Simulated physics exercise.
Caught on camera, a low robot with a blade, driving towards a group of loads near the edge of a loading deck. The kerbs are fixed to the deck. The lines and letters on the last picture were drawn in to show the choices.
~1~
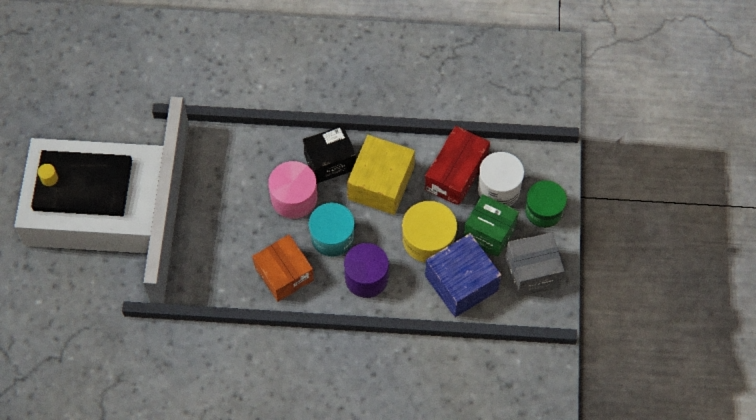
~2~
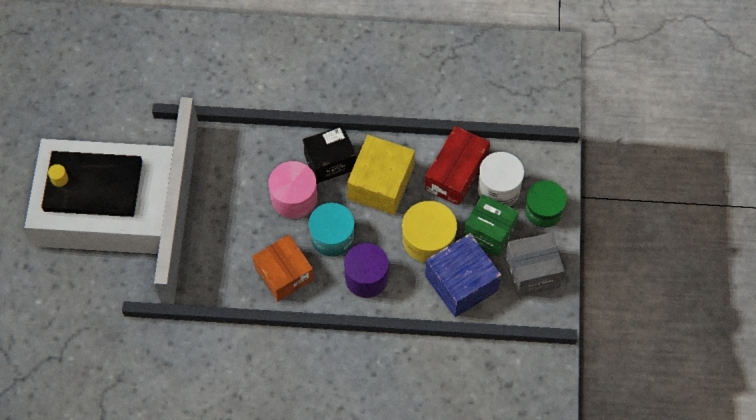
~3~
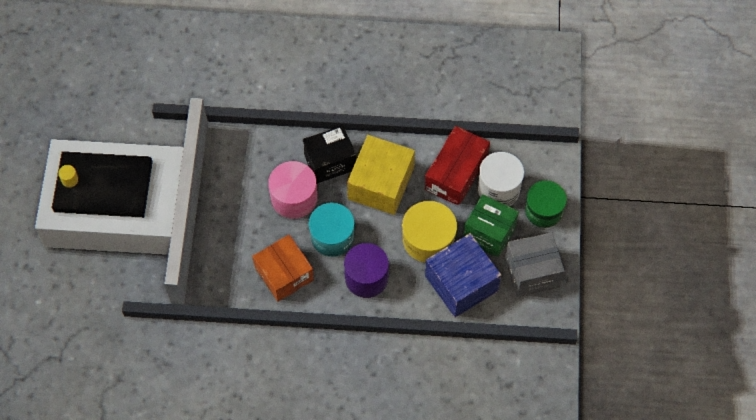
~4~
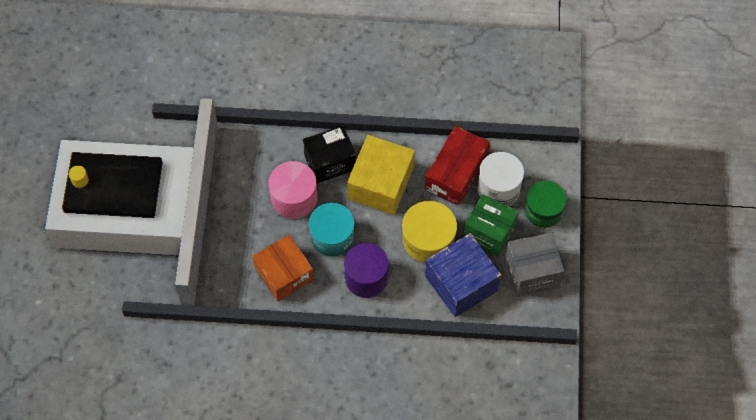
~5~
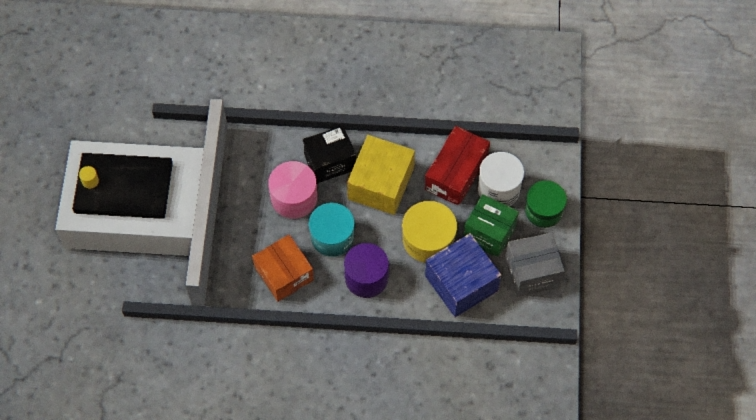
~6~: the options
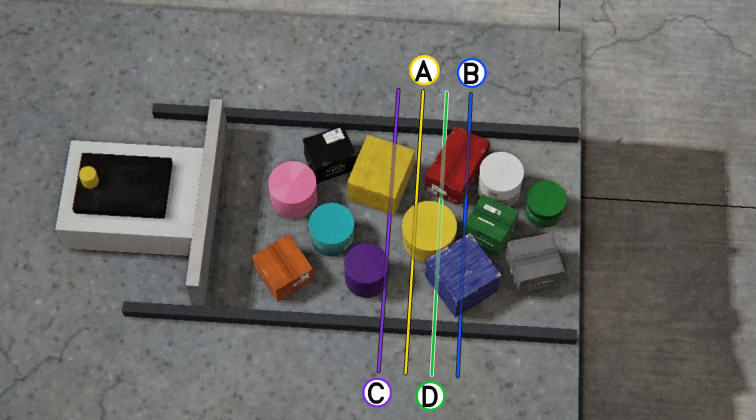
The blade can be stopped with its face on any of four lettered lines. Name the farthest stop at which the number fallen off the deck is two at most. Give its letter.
It can go as far as A.
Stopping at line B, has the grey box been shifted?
Yes.
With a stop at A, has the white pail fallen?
No.
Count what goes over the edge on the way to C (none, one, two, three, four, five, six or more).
The count is none.
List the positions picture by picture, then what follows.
In the first picture, blue crate (462, 276); pink canister (293, 190); black parcel (329, 155).
In the second picture, robot (99, 183); turquoise pail (332, 230).
In the third picture, robot (109, 184); red parcel (457, 166).
In the fourth picture, robot (120, 184); orange box (283, 268).
In the fifth picture, robot (130, 185); yellow pail (429, 232); green parcel (491, 226); yellow crate (381, 175).
On the copy, A at (415, 226); B at (465, 229); C at (389, 224); D at (440, 227).
On A. First, robot (205, 190); black parcel (335, 153); orange box (312, 274).
Then, robot (280, 194); green pail (554, 209); white pail (522, 181).
Finally, robot (334, 197); green pail (580, 218); grey box (574, 263); none fallen.
By contrast, B drops three; C is within the limit but short; D drops three.
